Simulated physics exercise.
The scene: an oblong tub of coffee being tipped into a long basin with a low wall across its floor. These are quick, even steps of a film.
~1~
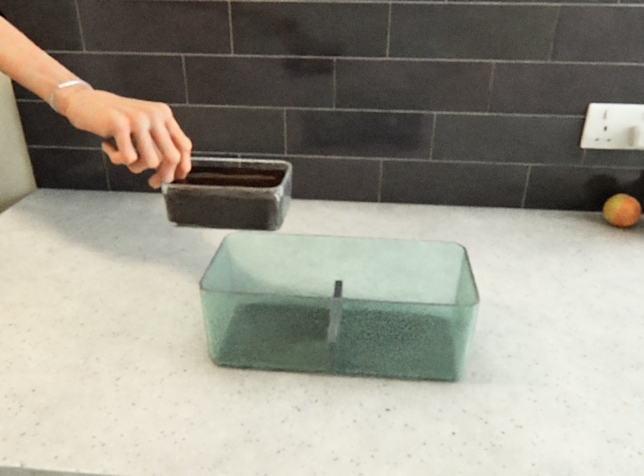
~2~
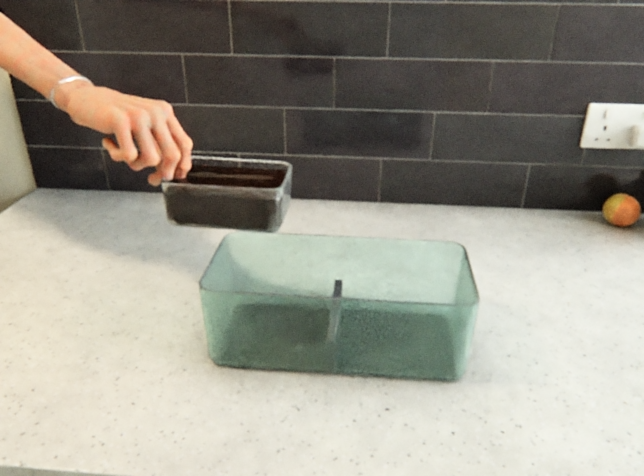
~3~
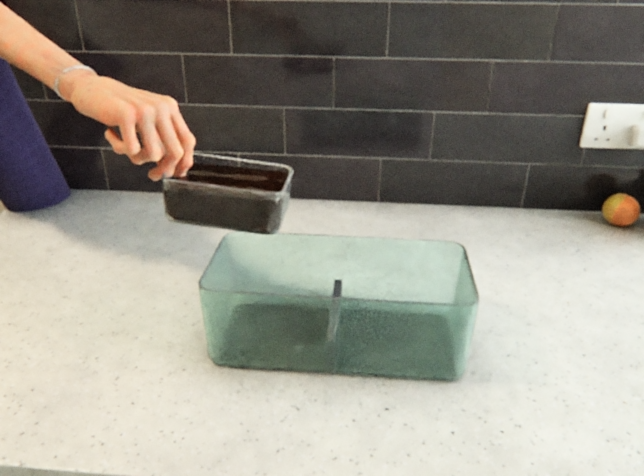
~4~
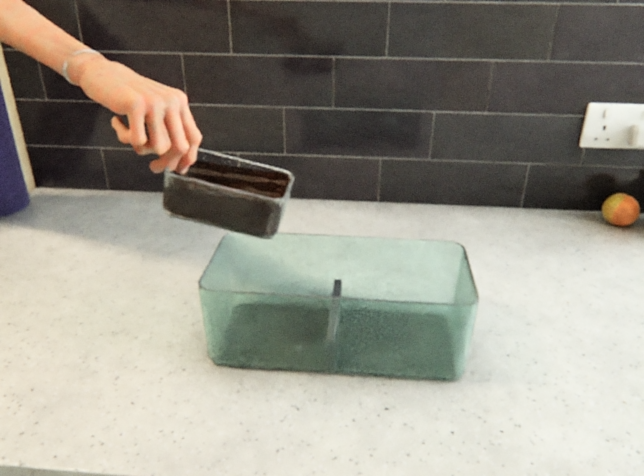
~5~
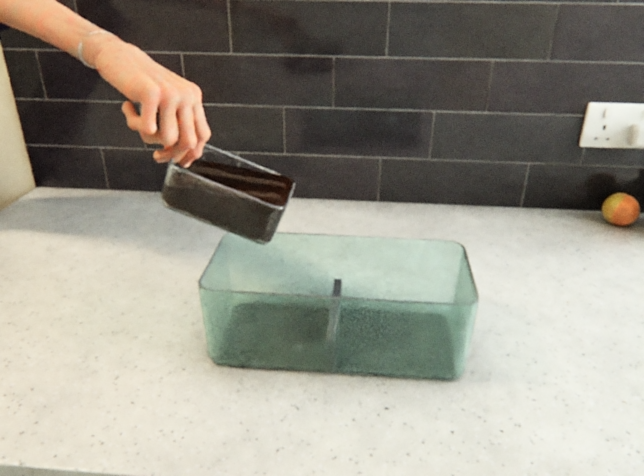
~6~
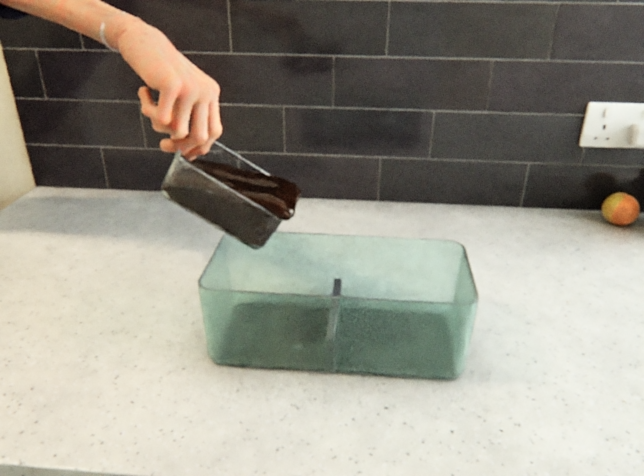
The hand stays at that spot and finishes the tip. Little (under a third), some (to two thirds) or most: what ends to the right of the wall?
The share right of the wall is under a third.
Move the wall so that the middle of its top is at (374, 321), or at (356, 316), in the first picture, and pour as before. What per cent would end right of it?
Roughly 20 per cent, and 10 per cent.
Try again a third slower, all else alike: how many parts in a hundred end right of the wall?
Some 45 per cent.
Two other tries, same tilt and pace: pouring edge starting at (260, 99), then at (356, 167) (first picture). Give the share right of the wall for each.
The first gives 20 %, the second 90 %.
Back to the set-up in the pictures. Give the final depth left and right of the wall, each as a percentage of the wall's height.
Left about 40, right about 10.
A moment on, the oblong tub is tipped on its side and 15 per cent is still to pour, 45 is left of the wall and 14 right of it.
Next, the oblong tub is tipped on its side and 4 per cent is still to pour, 72 is left of the wall and 23 right of it.
Then the oblong tub is tipped on its side and 2 per cent is still to pour, 71 is left of the wall and 24 right of it.
Later the oblong tub is tipped on its side and 0 per cent is still to pour, 73 is left of the wall and 24 right of it.
At rest 74 per cent lies left of the wall, 24 right of it and 3 outside.
